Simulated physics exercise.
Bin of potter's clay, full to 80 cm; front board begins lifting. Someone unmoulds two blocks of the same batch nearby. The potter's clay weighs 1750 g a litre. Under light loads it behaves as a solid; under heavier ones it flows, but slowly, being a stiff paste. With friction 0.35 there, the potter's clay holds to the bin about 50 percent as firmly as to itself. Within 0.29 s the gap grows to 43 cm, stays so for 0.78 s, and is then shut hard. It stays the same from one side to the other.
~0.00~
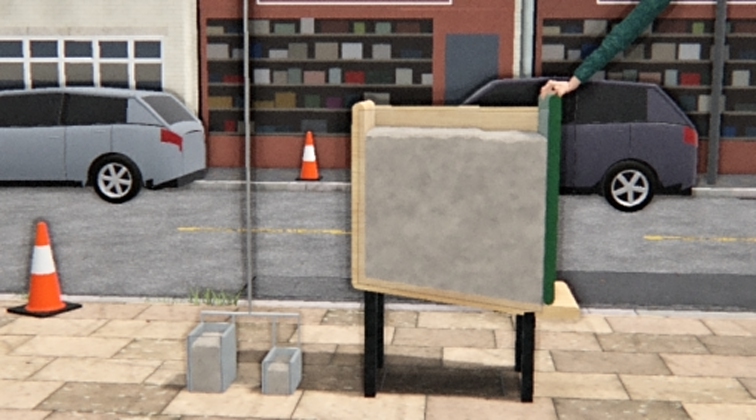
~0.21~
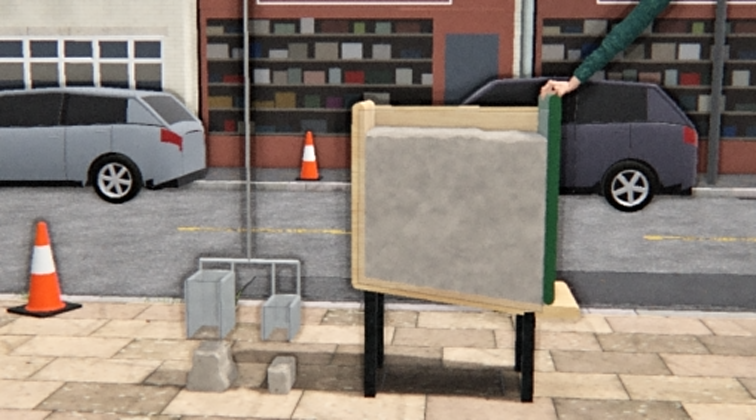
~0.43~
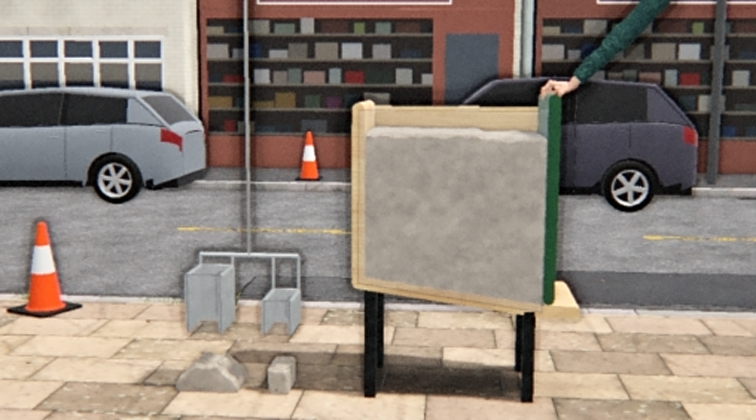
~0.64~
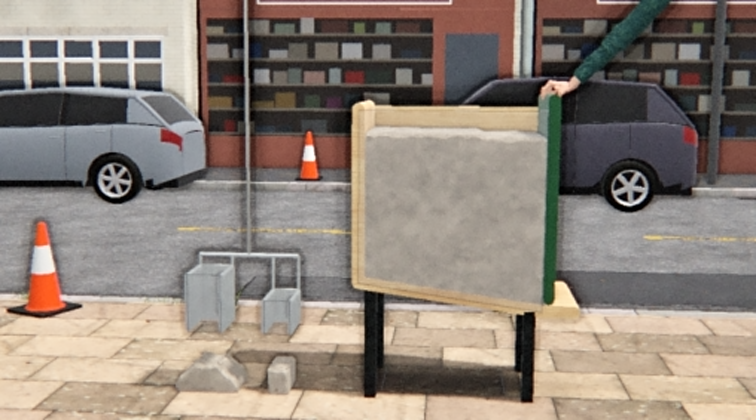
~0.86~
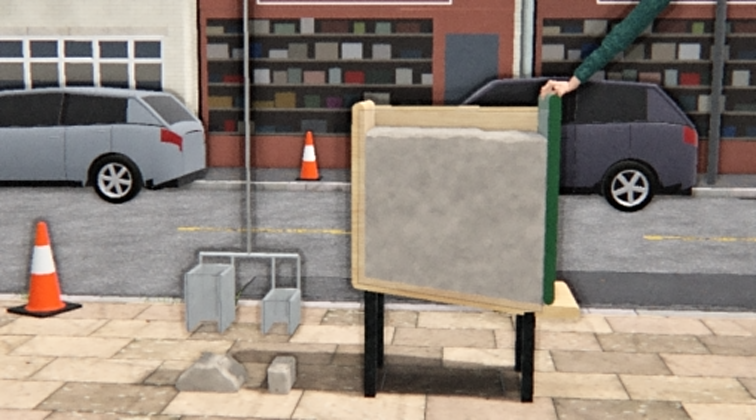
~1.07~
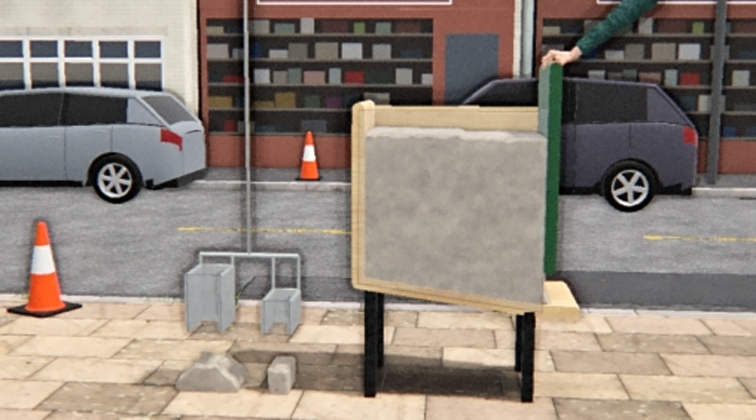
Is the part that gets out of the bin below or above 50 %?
Past 50 %.
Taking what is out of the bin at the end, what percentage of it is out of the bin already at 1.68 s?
50 per cent.
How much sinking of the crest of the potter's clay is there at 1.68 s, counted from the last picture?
The gap comes to some 14 centimetres.
After 1.35 s, the hatch is 43 cm open and 7 % is out.
After 1.68 s, the hatch is 43 cm open and 30 % is out.
After 2.01 s, the hatch is 43 cm open and 49 % is out.
After 2.34 s, the hatch is 10 cm open and 60 % is out.
After 2.82 s, at the end, the hatch is shut and 61 % is out.
